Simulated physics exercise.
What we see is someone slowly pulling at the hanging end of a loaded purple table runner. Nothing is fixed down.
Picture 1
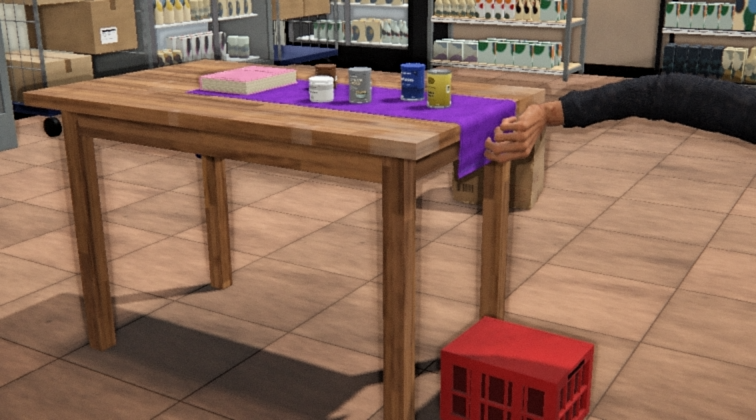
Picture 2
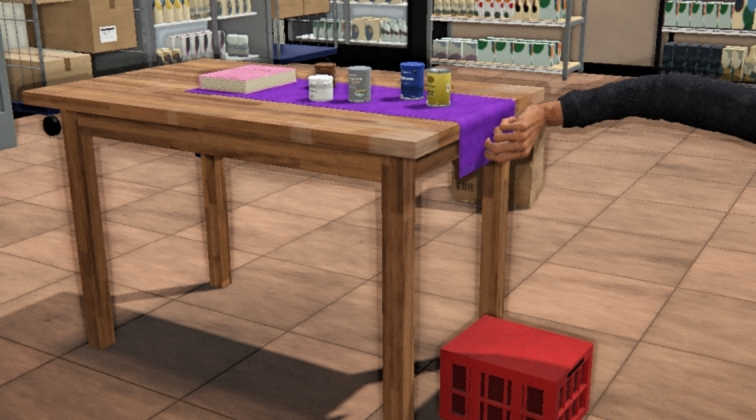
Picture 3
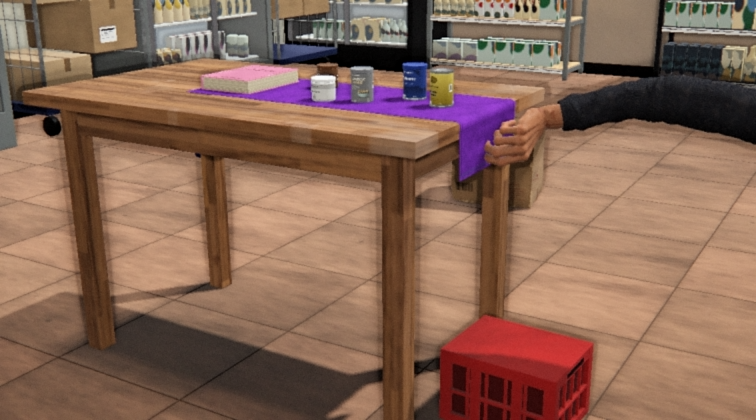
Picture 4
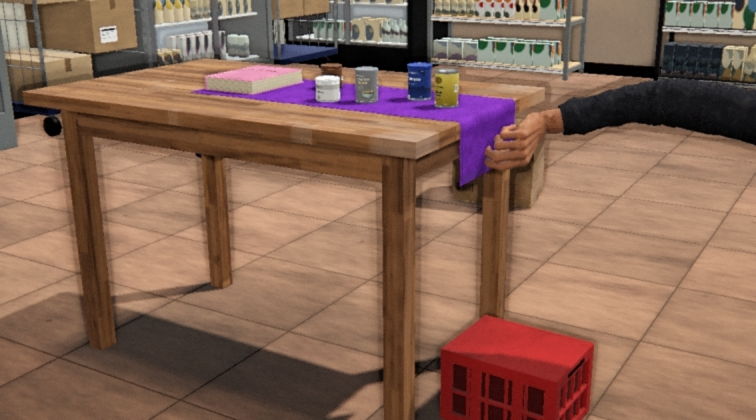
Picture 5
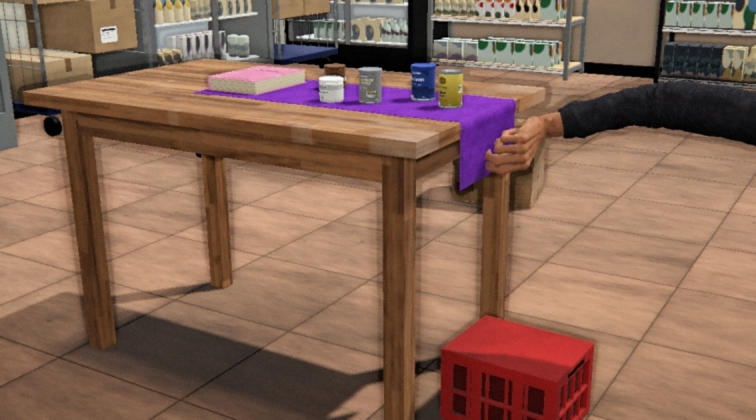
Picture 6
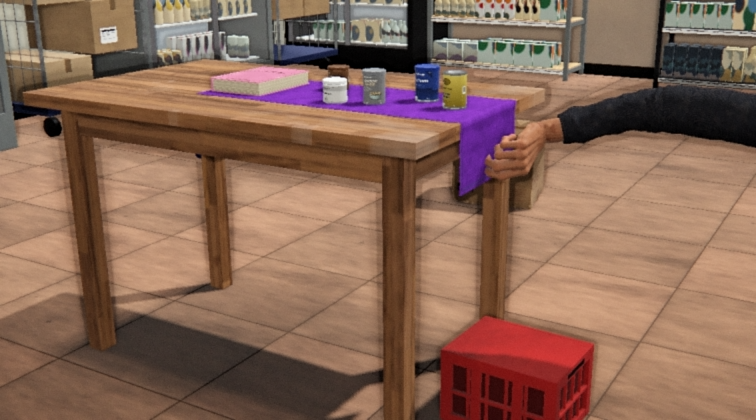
An arm in a dark sleeve reaches in from the right and grips the hanging end of a purple runner on a wooden table, seen from slightly above in a tiled storeroom with stocked shelves behind. A pink-topped book, a white pot, a brown pot, and grey, blue and yellow cans sit along it, with a red crate below. The hand slowly draws the cloth down, and the items creep slightly rightward together.
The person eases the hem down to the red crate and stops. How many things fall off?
The table loses four.
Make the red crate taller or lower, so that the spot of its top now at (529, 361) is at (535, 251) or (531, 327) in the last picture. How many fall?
It would be 1 and 3.
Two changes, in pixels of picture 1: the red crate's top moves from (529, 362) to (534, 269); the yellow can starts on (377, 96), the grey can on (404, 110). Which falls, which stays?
The yellow can stays on, the grey can is carried off.
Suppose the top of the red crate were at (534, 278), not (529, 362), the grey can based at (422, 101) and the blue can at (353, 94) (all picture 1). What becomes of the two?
The grey can tumbles off, the blue can remains up.
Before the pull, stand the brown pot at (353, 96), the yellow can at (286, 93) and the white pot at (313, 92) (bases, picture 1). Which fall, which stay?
The brown pot tumbles off, the yellow can does not fall, the white pot stays on.
Soon after, hem near (488, 224); yellow can gone.
After that, hem near (488, 288); yellow can and blue can gone.
And then, hem on the crate; yellow can, blue can, grey can and white pot gone.
In the end, hem on the crate; yellow can, blue can, grey can and white pot gone. The count of fallen things is four.
